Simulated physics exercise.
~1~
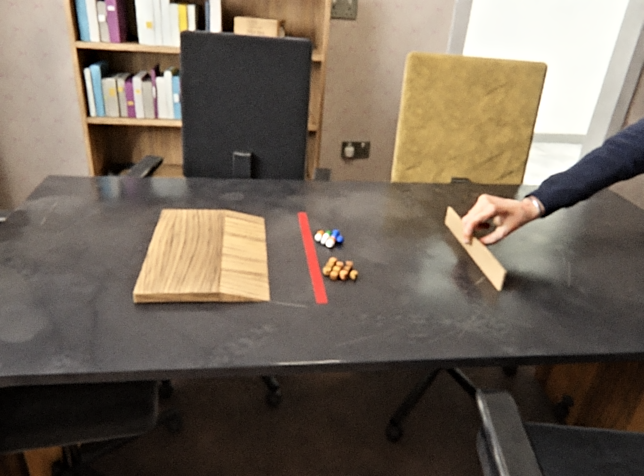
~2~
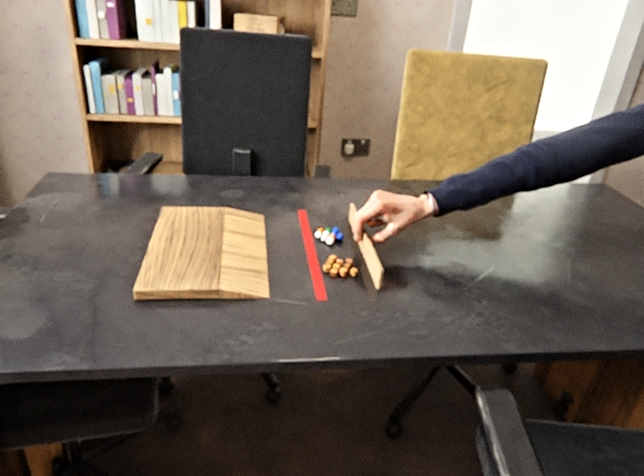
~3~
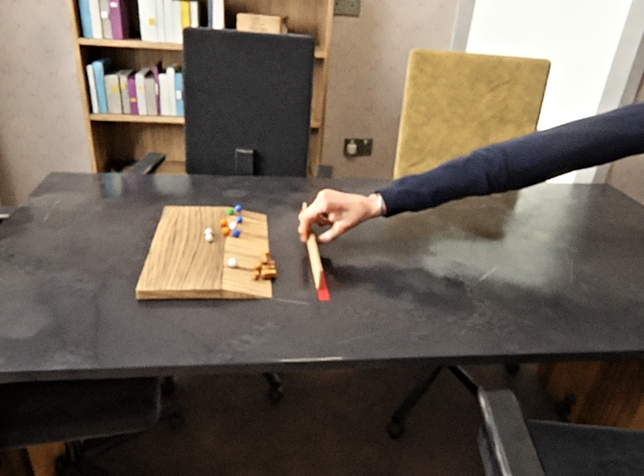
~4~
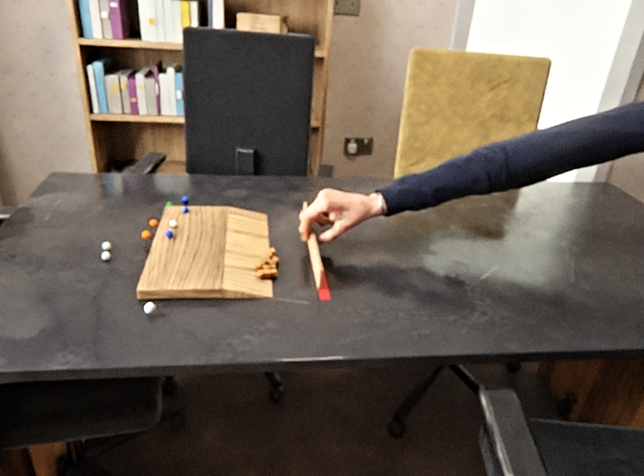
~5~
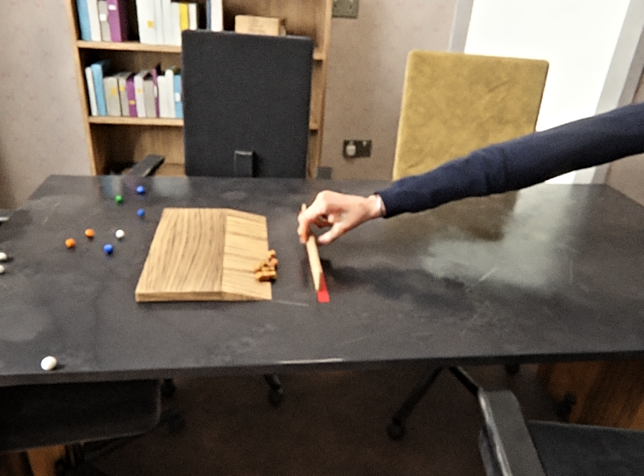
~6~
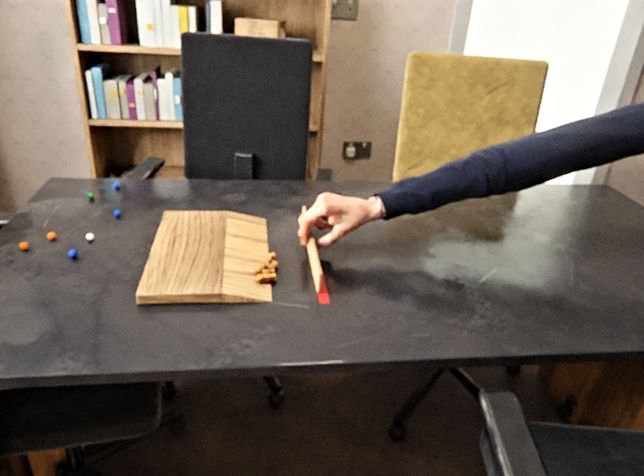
A hand in a dark sleeve holds a thin wooden piece upright on a dark table, seen from the front in a slightly swaying view. A wooden slab with a sloping right edge sits left of a red tape strip, with small brown pieces in front and blue and white balls behind. The hand sweeps the piece left and stops at the tape, knocking both batches toward the slab. The coloured balls, some orange and green, roll over the top and scatter across the table's left side, some leaving view. The brown pieces stay bunched at the slope's lower edge, short of the top.
